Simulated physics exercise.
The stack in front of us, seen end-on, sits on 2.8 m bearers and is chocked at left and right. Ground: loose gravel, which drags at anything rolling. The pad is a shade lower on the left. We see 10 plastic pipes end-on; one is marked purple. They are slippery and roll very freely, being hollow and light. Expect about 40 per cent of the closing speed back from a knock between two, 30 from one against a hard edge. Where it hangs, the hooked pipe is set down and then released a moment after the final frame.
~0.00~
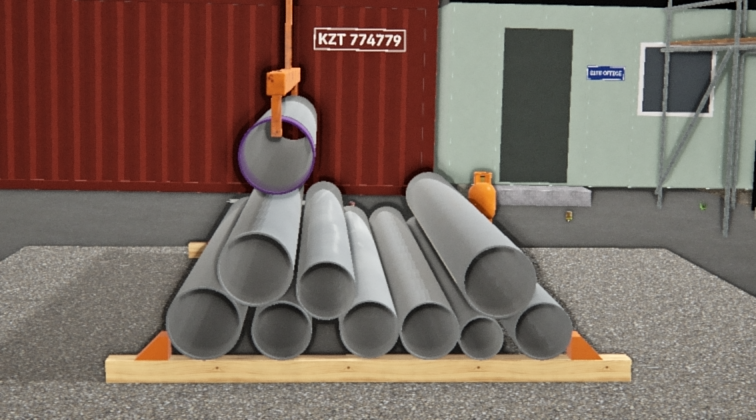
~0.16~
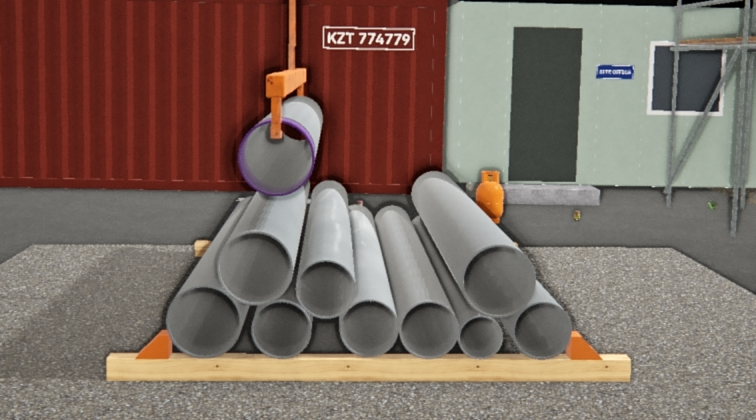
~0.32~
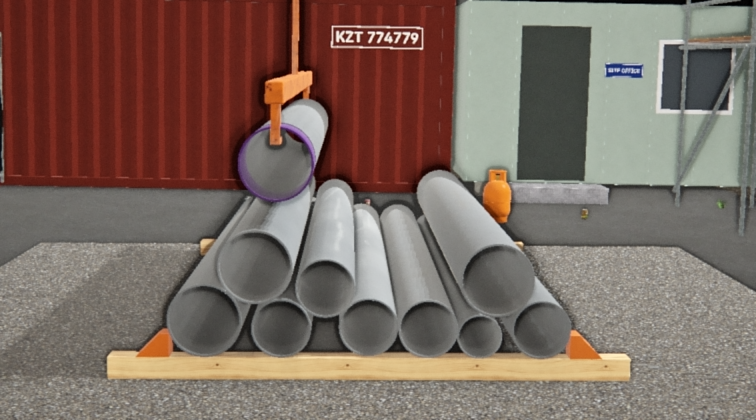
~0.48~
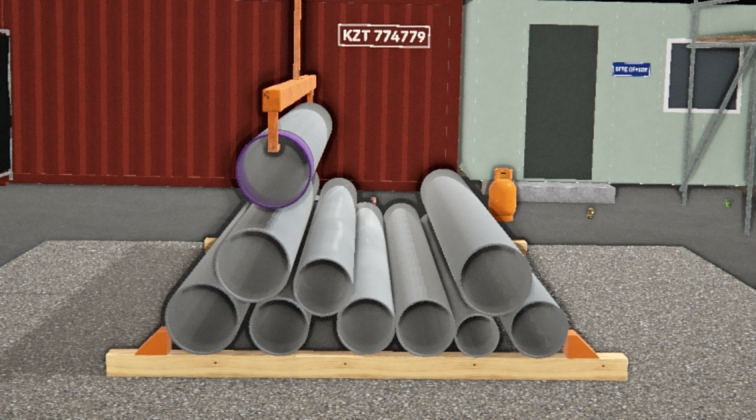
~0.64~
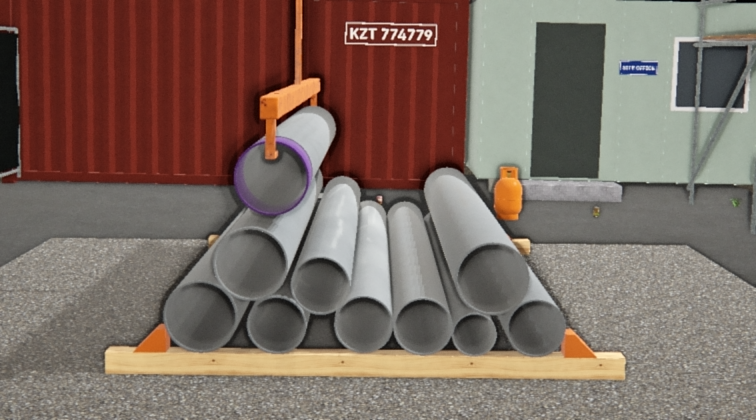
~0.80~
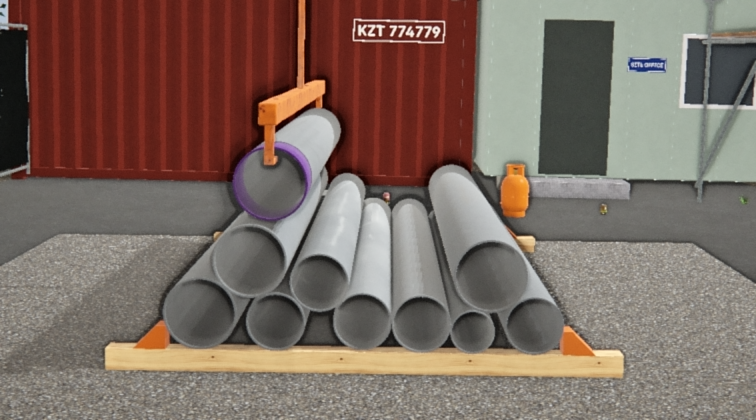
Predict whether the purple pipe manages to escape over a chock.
The purple pipe stays in place.
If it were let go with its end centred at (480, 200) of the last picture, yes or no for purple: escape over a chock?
The answer for purple would be negative.
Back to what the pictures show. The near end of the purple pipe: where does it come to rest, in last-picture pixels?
I'd say somewhere close to (392, 265).
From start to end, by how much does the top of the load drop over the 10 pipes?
About 60 cm.
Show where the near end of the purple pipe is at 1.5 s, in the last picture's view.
(327, 218), more or less.
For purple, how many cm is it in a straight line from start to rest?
Purple ends up 90 from where it began.
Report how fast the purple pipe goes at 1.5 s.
Its speed is roughly 0.7 m/s.
Then, 1.5 s in, purple is up on others, 85 cm inside the left chock, rolling right; 0 off the stack.
Then, 2.4 s in, purple is up on others, 85 cm inside the right chock; 0 off the stack.
Then, 3.5 s in, purple is up on others, 90 cm inside the right chock; 0 off the stack.
In the end (4.7 s), purple is up on others, 95 cm inside the right chock; 0 off the stack.
